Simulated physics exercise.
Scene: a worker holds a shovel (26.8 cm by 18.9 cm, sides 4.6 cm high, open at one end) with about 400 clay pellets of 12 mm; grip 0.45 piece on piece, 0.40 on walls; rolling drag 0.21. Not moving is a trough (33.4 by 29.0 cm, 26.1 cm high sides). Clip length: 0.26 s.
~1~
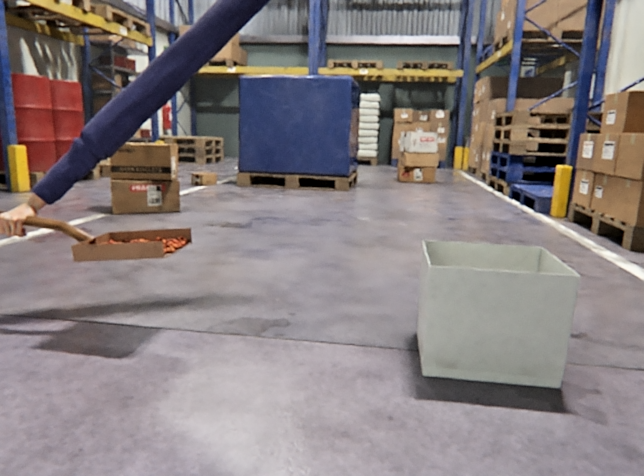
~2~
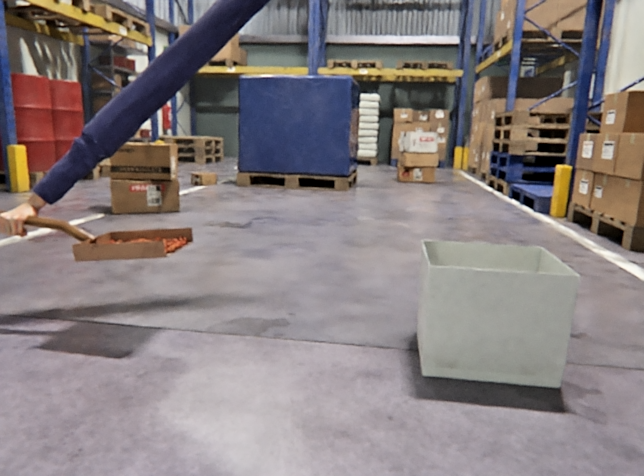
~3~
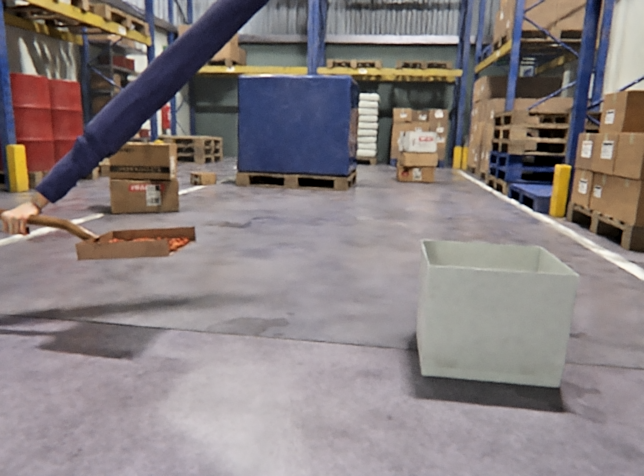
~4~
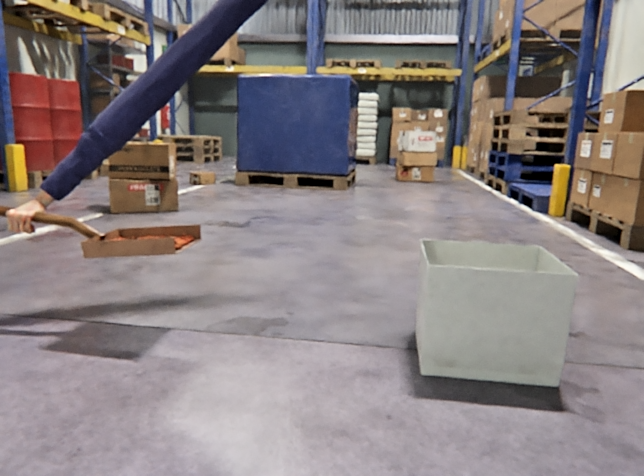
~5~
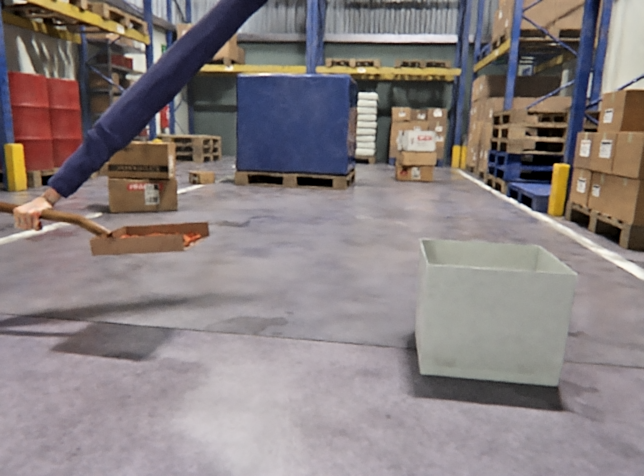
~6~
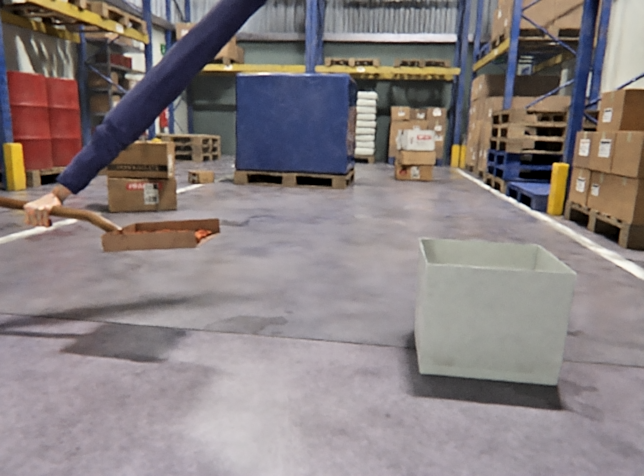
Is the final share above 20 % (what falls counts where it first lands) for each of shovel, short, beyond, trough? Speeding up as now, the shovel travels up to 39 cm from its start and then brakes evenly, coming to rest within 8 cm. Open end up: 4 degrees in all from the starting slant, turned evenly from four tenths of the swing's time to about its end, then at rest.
At the end, shovel: Goes beyond a fifth; short: Goes beyond a fifth; beyond: Stays at or beneath a fifth; trough: Stays at or beneath a fifth.
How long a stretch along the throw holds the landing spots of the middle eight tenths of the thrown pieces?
Spread: Approx. 15 cm.
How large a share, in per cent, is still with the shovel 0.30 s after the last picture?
Roughly 100 per cent remains with the shovel.
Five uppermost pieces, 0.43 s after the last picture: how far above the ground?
Top five pieces, height: About 40 cm.
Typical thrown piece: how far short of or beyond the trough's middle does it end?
Roughly 20 cm short.
Then, 0.16 s after the last picture, tilt 8 degrees; shovel 100 %; middle of all pieces near (214, 227).
Then, 0.30 s after the last picture, tilt 9 degrees; shovel 100 %; middle of all pieces near (280, 212).
Then, 0.43 s after the last picture, tilt 10 degrees; shovel 65 %, in the air 35 %; middle of all pieces near (323, 211).
Then, 0.55 s after the last picture, tilt 10 degrees; shovel 50 %, in the air 50 %; middle of all pieces near (344, 229).
In the end, shovel 50 %, short 50 %, beyond 0 %, trough 0 %.
